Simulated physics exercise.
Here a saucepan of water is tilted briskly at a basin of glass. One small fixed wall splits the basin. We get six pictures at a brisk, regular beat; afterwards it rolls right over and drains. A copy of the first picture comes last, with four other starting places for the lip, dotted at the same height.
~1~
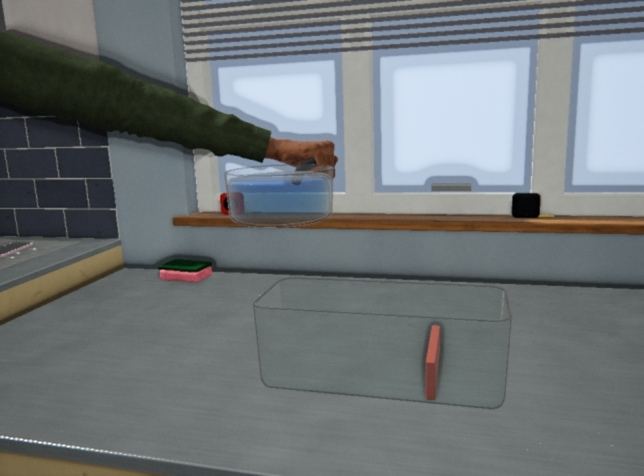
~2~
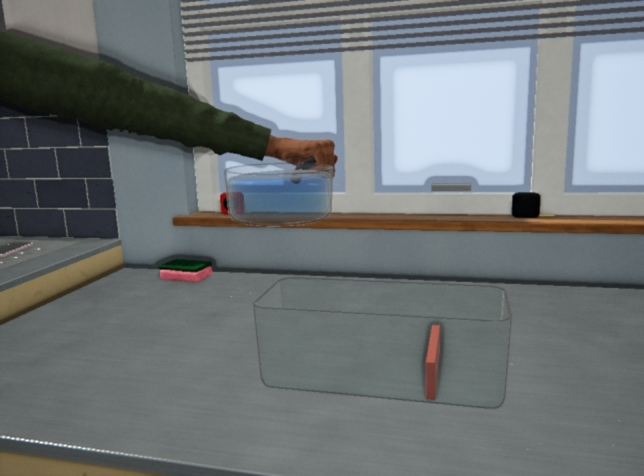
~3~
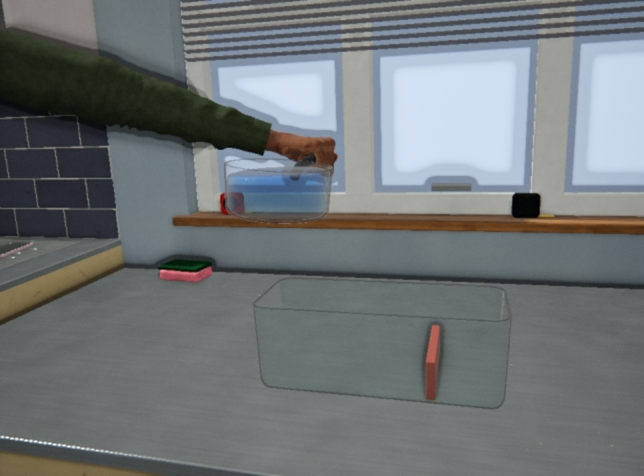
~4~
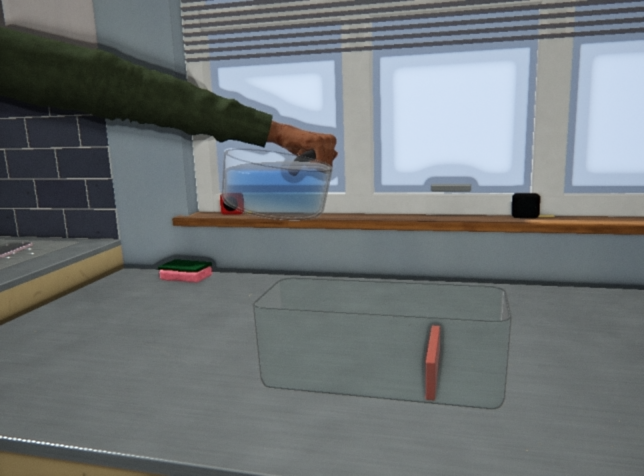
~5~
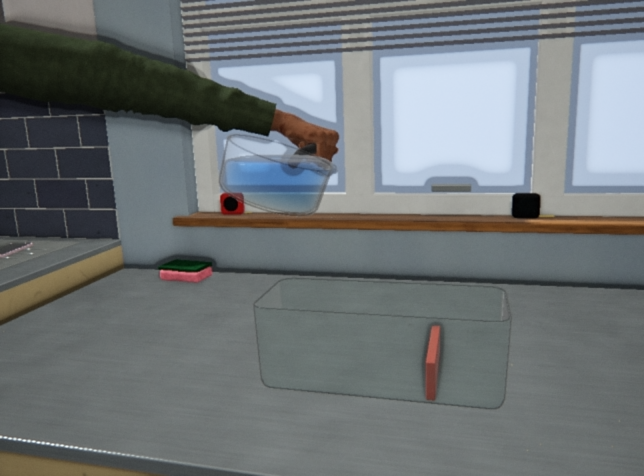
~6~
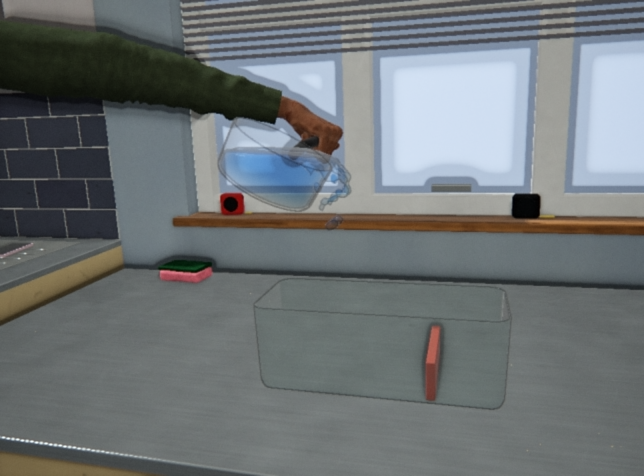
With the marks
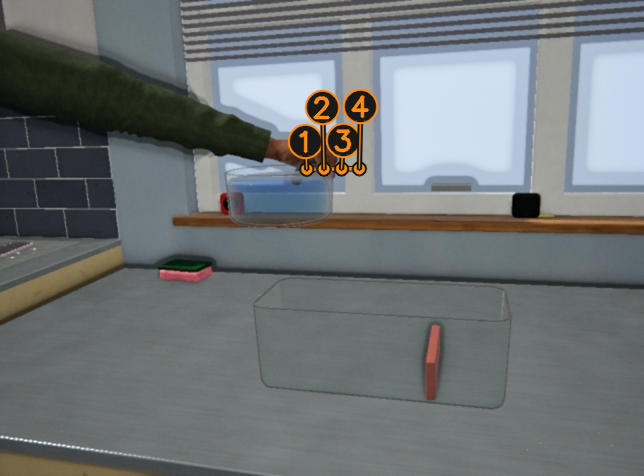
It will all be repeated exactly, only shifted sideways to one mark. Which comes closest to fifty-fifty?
3 works best here.
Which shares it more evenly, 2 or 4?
Here it is spot 4.
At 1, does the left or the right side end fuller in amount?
The left side.
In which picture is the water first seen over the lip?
In picture 5.
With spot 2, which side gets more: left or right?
The left side.
On the marked copy, 1 at (306, 169); 2 at (323, 169); 3 at (341, 168); 4 at (359, 168).
If 1 is chosen, about 93 % ends left of the wall and 4 % right of it; 3 % is lost outside.
If 2 is chosen, about 83 % ends left of the wall and 15 % right of it.
If 3 is chosen, about 51 % ends left of the wall and 47 % right of it.
If 4 is chosen, about 30 % ends left of the wall and 69 % right of it.
